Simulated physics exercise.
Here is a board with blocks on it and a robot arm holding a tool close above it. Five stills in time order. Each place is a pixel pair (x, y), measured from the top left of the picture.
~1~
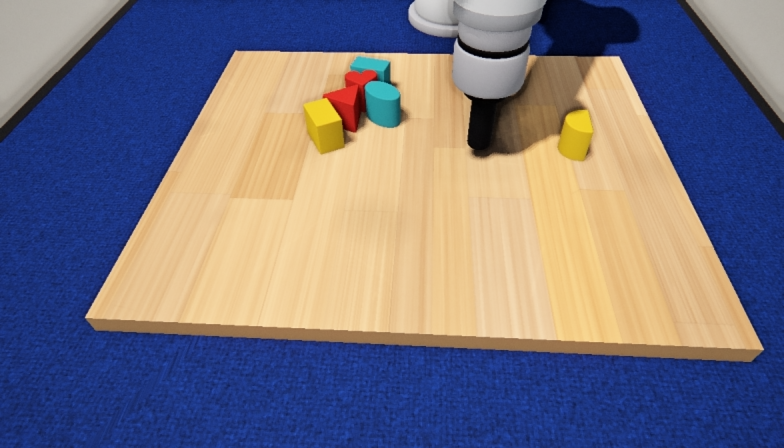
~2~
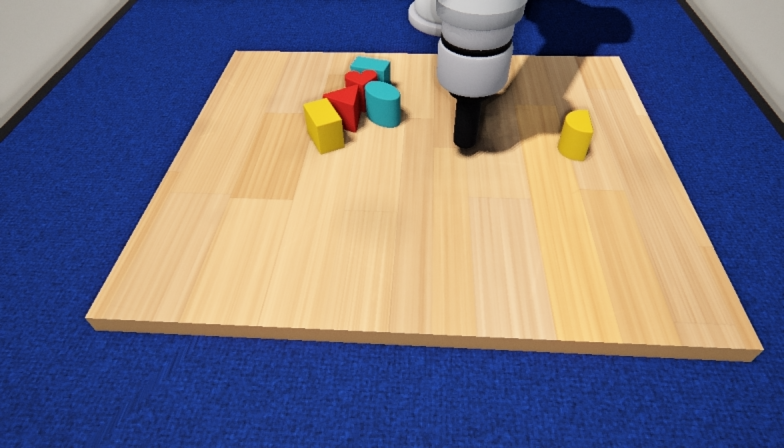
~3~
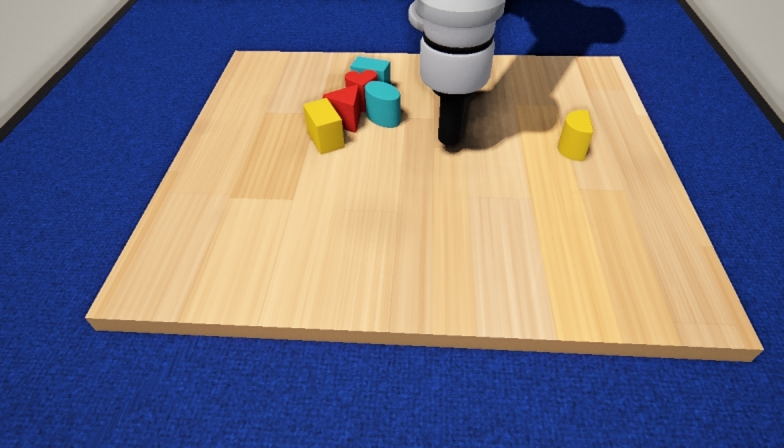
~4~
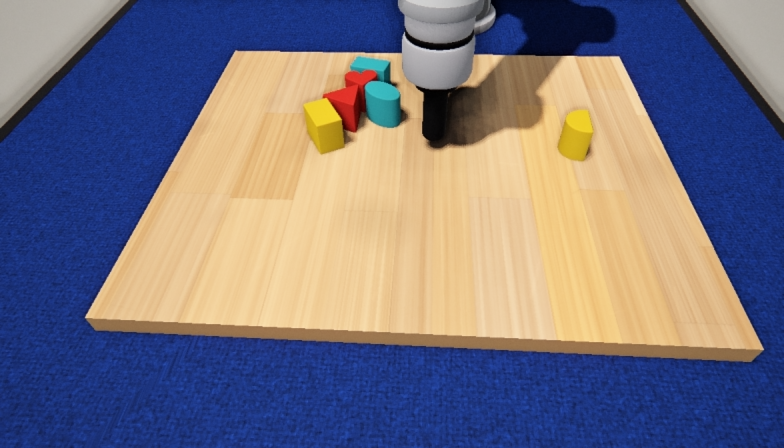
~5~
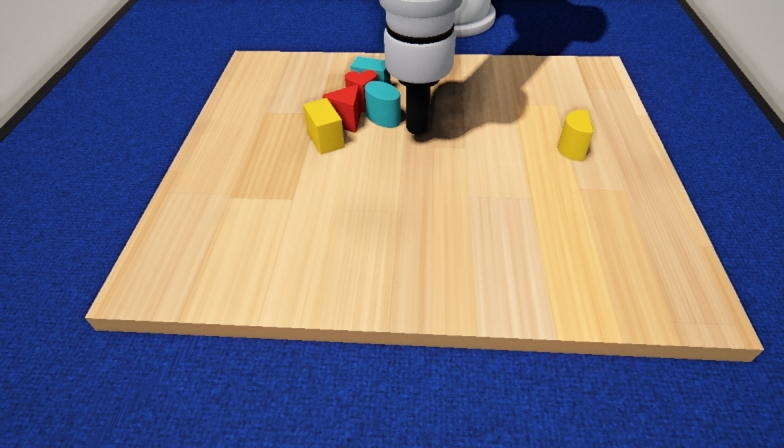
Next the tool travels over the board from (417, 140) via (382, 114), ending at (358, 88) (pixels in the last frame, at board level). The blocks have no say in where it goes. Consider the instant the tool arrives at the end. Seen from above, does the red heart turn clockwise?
Yes.
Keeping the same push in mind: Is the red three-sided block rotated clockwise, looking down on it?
No, it doesn't check out.
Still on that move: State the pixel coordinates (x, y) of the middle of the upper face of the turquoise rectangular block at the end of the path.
About (373, 54).
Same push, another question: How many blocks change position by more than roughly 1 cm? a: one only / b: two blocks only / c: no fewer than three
c.
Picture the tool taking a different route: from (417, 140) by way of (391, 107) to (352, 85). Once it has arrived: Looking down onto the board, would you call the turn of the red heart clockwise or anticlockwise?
The answer is clockwise.
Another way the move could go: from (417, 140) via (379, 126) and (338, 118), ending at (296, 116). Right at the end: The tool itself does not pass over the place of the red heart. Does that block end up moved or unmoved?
The red heart will not stay where it is.
The first path, step by step. One third of the way, tool (391, 112); red three-sided block (340, 92), turned 20° anticlockwise; red heart (351, 69), turned 35° clockwise; turquoise oval (367, 83).
Two thirds of the way, tool (371, 94); red three-sided block (333, 88), turned 55° anticlockwise; red heart (331, 59), turned 85° clockwise; turquoise rectangular block (370, 61), turned 15° clockwise; turquoise oval (343, 72), turned 45° anticlockwise.
At the end, tool (357, 78); red three-sided block (333, 88), turned 55° anticlockwise; red heart (321, 56), turned 135° clockwise; turquoise rectangular block (373, 54), turned 30° clockwise; turquoise oval (331, 68), turned 105° anticlockwise.
